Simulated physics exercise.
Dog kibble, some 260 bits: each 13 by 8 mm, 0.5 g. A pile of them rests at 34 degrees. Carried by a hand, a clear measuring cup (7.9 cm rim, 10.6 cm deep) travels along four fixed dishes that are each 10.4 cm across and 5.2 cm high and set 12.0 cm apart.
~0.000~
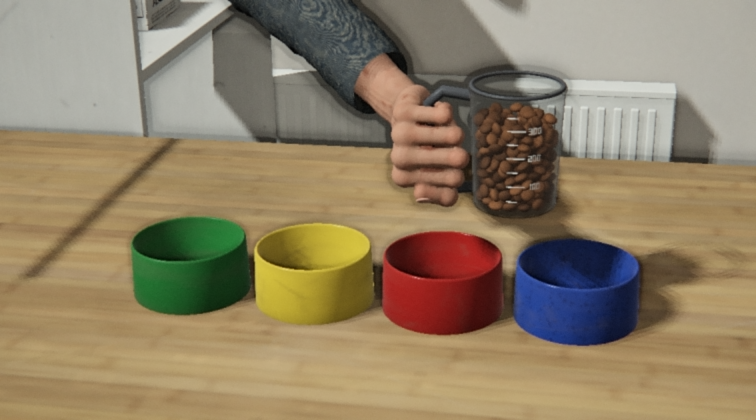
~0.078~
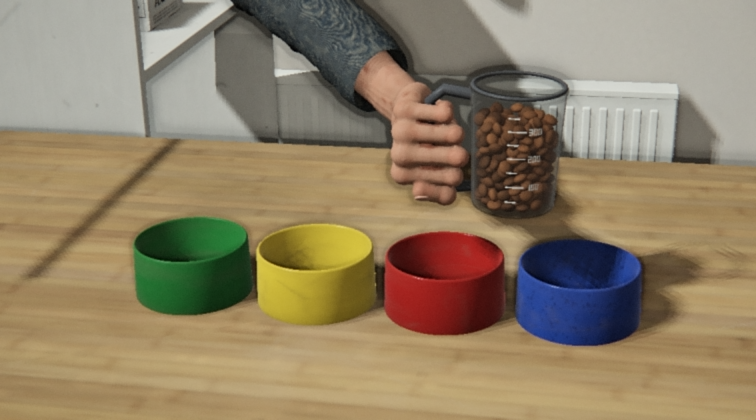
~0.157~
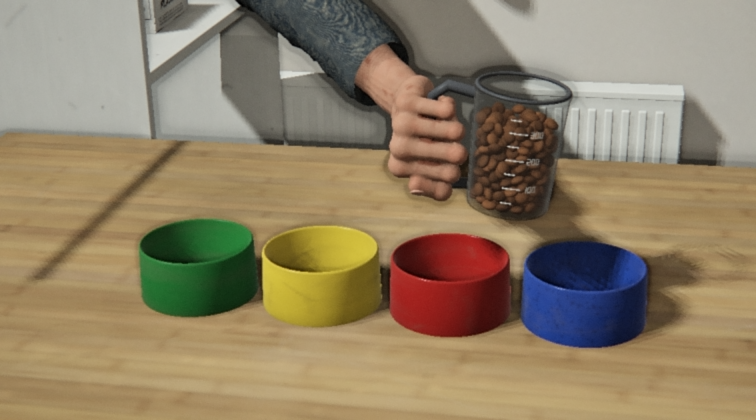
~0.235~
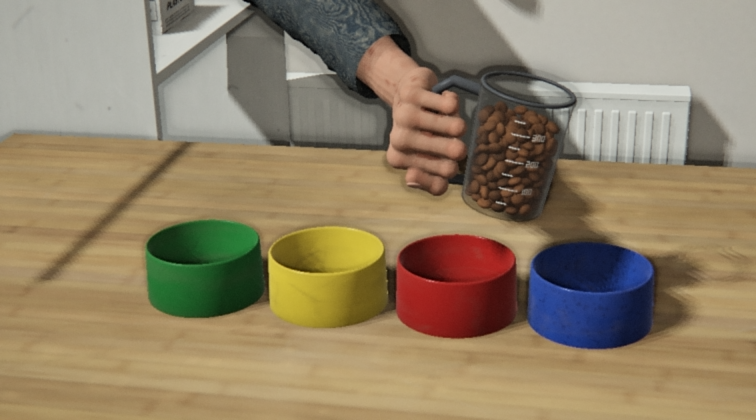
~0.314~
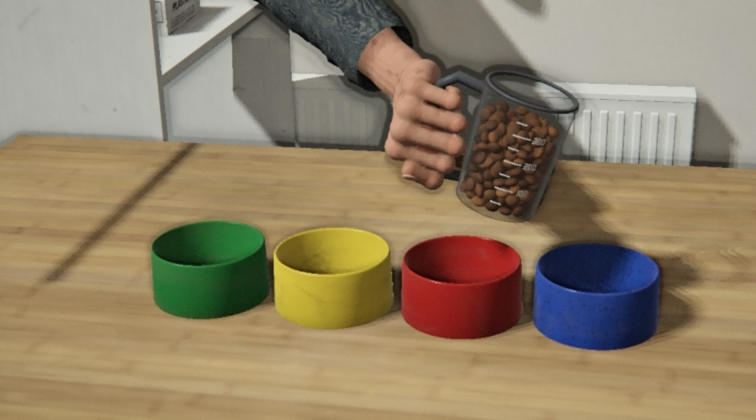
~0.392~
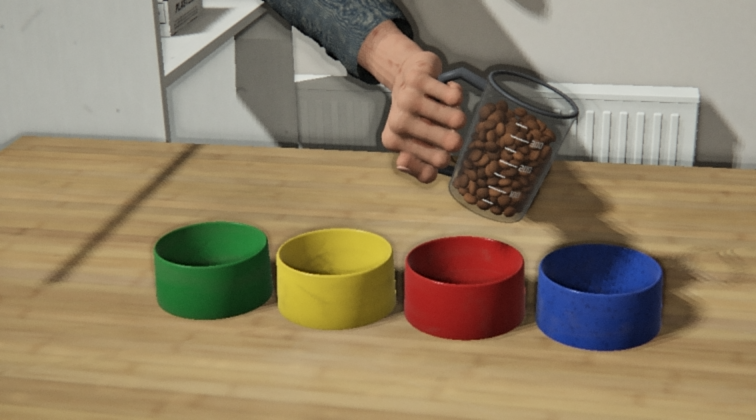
A hand held a clear measuring cup of brown kibble above a wooden table and gradually tilted it to the right, behind a row of green, yellow, red and blue bowls.
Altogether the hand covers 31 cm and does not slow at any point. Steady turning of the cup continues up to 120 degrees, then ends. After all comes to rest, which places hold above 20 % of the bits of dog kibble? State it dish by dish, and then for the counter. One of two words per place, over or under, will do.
Red - over, blue - under, green - under, yellow - under, counter - under.
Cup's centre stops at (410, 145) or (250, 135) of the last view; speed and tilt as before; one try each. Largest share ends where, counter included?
The biggest share goes to red first, then to red.
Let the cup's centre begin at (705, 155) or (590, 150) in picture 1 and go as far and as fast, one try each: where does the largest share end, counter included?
The winner: Blue, then red.
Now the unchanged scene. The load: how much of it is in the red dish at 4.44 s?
Some 95 in a hundred by then.
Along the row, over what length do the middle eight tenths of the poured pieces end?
I'd put it at close to 6 cm.
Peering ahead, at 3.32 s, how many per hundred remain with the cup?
I reckon around 0 per cent.
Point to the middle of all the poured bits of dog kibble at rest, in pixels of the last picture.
Approximately (454, 287) in the last picture.
After 2.15 s, tilt 120 degrees; cup holds 20 %, red 80 %.
After 3.32 s, tilt 120 degrees; cup holds 0 %, red 95 %.
After 4.44 s, tilt 120 degrees; cup holds 0 %, red 95 %.
By 4.7 s all is still; red 95 %, blue 0 %, green 0 %, yellow 0 %, counter 5 %.
